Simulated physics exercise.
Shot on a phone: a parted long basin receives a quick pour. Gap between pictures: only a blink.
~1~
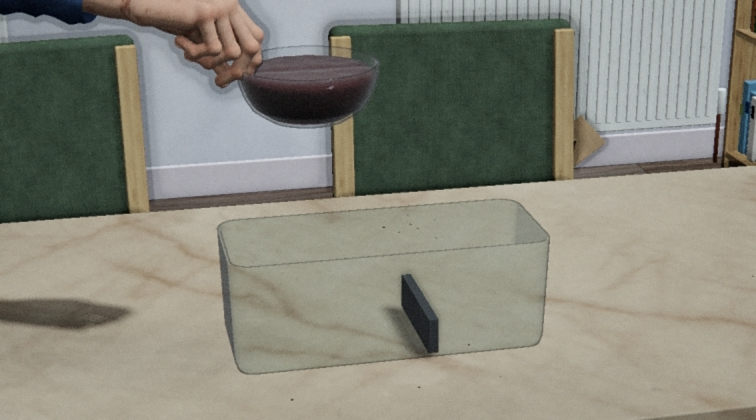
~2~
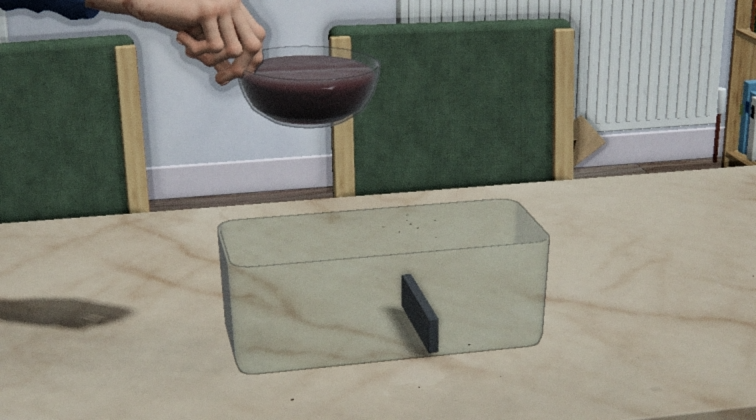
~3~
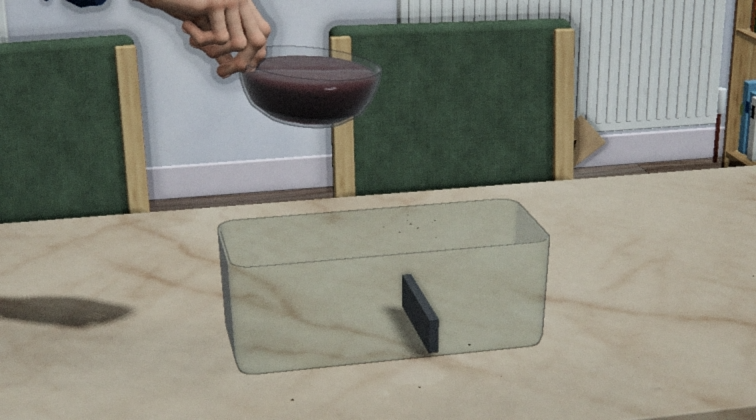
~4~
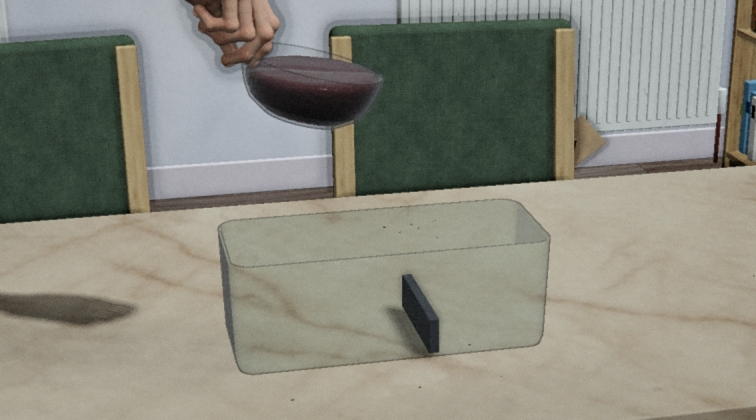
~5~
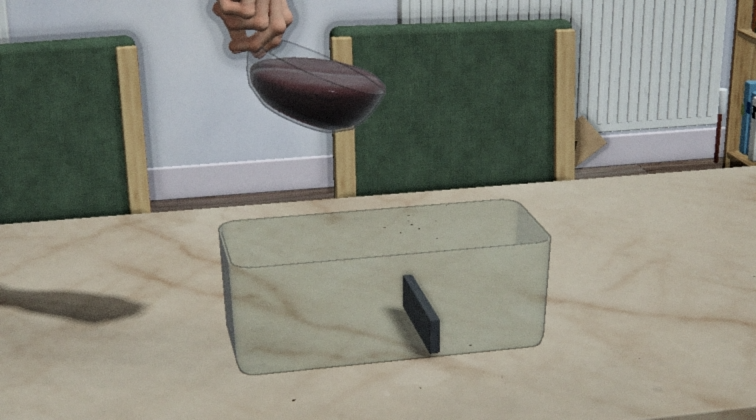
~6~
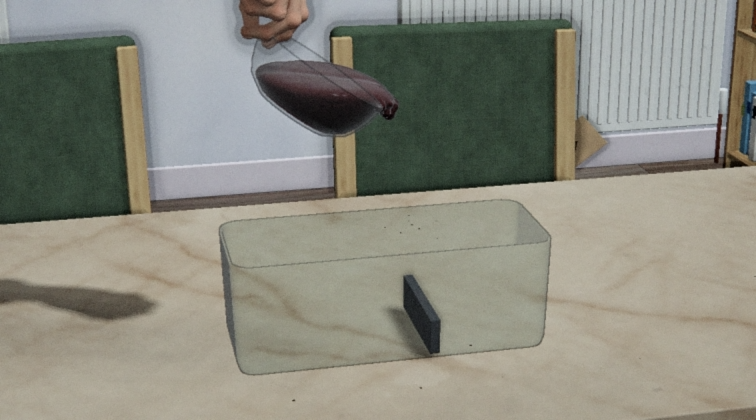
A hand tilts a clear bowl of dark red wine steadily to the right above a long, transparent basin with a dark divider on a marble-patterned table, and the wine slides toward the lowered rim and begins spilling over it.
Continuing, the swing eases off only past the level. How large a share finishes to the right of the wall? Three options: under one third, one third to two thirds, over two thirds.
Answer: One third to two thirds.
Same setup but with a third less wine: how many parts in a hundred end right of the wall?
It comes to 45 per cent or so.
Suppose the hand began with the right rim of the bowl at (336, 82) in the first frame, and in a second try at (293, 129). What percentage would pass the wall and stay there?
First try: Near 10 percent; second try: Near 15 percent.
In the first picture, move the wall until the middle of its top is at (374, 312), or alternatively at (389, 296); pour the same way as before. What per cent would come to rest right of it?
Note: Roughly 70 % in case one, 75 % in case two.
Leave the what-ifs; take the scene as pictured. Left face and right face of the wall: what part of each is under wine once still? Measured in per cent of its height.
On the left it's around 20 per cent; on the right, 50 per cent.
A moment on, the bowl is tipped right over and 3 per cent is still to pour, 9 is left of the wall and 49 right of it.
Next, the bowl is tipped right over and 0 per cent is still to pour, 37 is left of the wall and 56 right of it.
Then the bowl is tipped right over and 0 per cent is still to pour, 44 is left of the wall and 54 right of it.
Later the bowl is tipped right over and 0 per cent is still to pour, 45 is left of the wall and 54 right of it.
Finally, 45 per cent lies left of the wall, 54 right of it and 2 outside.
